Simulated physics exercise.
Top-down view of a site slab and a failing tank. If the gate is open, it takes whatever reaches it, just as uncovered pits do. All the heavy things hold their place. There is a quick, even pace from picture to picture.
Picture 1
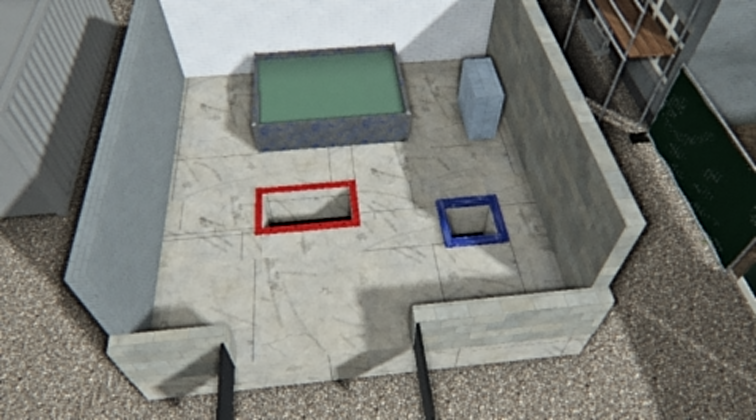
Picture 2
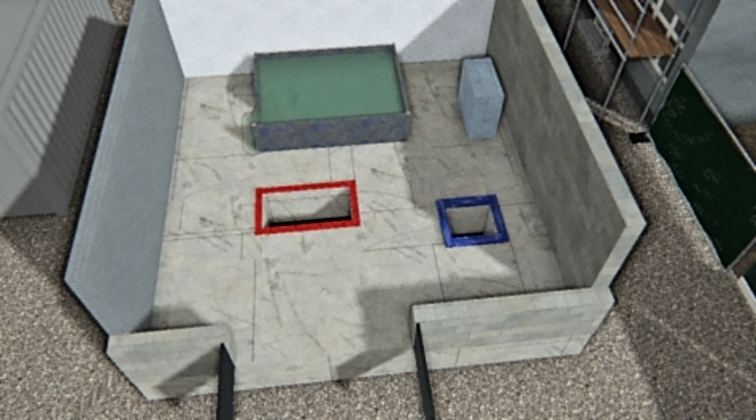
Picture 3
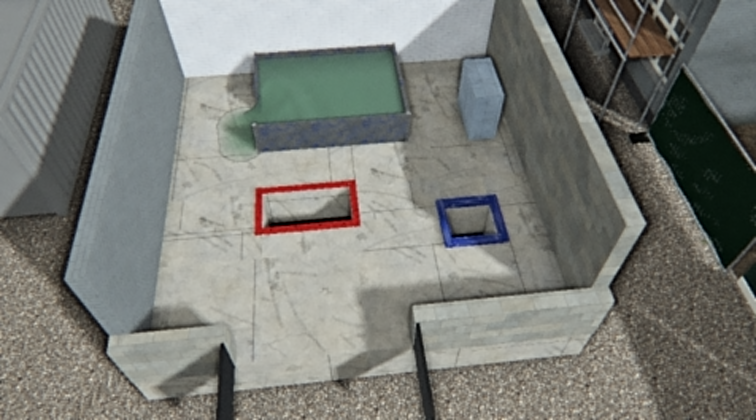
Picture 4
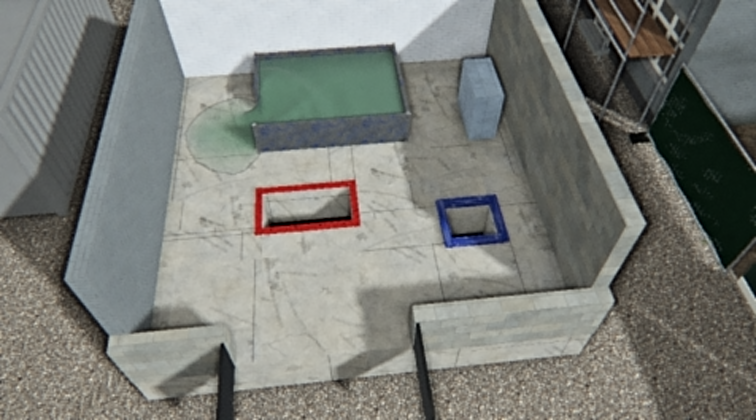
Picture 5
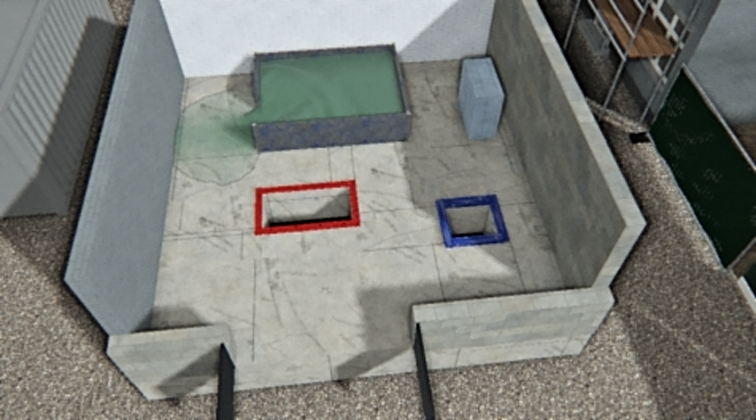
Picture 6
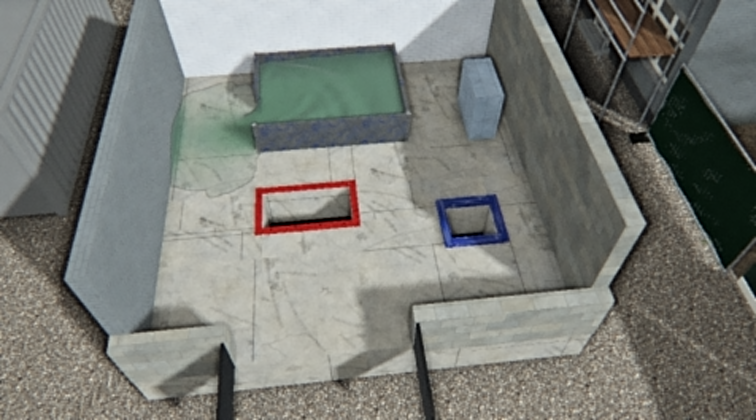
An open tank sits still on a slab, then green water pours out its left side and spreads.
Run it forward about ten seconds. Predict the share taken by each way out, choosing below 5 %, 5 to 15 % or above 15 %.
Predicted: The gate takes above 15 %; the red pit takes below 5 %; the blue pit takes below 5 %.
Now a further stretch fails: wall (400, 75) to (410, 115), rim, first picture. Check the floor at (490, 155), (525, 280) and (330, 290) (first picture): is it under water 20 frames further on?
First point swamped, second point swamped, third point spared.
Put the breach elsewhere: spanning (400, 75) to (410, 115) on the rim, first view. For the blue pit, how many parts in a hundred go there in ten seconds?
The blue pit takes 12 per cent.
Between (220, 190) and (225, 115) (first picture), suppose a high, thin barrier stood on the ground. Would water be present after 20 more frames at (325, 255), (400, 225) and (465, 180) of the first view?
As the points were listed, they come out free from flooding, free from flooding, and finally free from flooding.
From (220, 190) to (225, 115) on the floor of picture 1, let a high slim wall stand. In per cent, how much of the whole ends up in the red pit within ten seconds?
Share, red pit - 12 in a hundred.
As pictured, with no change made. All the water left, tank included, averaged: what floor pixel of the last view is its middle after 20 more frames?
(284, 137).
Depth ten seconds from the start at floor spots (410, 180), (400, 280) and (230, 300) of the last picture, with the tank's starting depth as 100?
In order: Roughly 4, 4 and 18 in a hundred.
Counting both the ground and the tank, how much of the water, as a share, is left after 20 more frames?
I make it around 98 per cent.
A moment on, water covers 15 % of the floor; the gate 0 %, the red pit 0 %, the blue pit 0 %.
Next, water covers 25 % of the floor; the gate 0 %, the red pit 0 %, the blue pit 0 %.
Then, water covers 40 % of the floor; the gate 1 %, the red pit 0 %, the blue pit 0 %.
Later, water covers 60 % of the floor; the gate 9 %, the red pit 0 %, the blue pit 0 %.
In the end, water covers 85 % of the floor; the gate 20 %, the red pit 0 %, the blue pit 0 %.
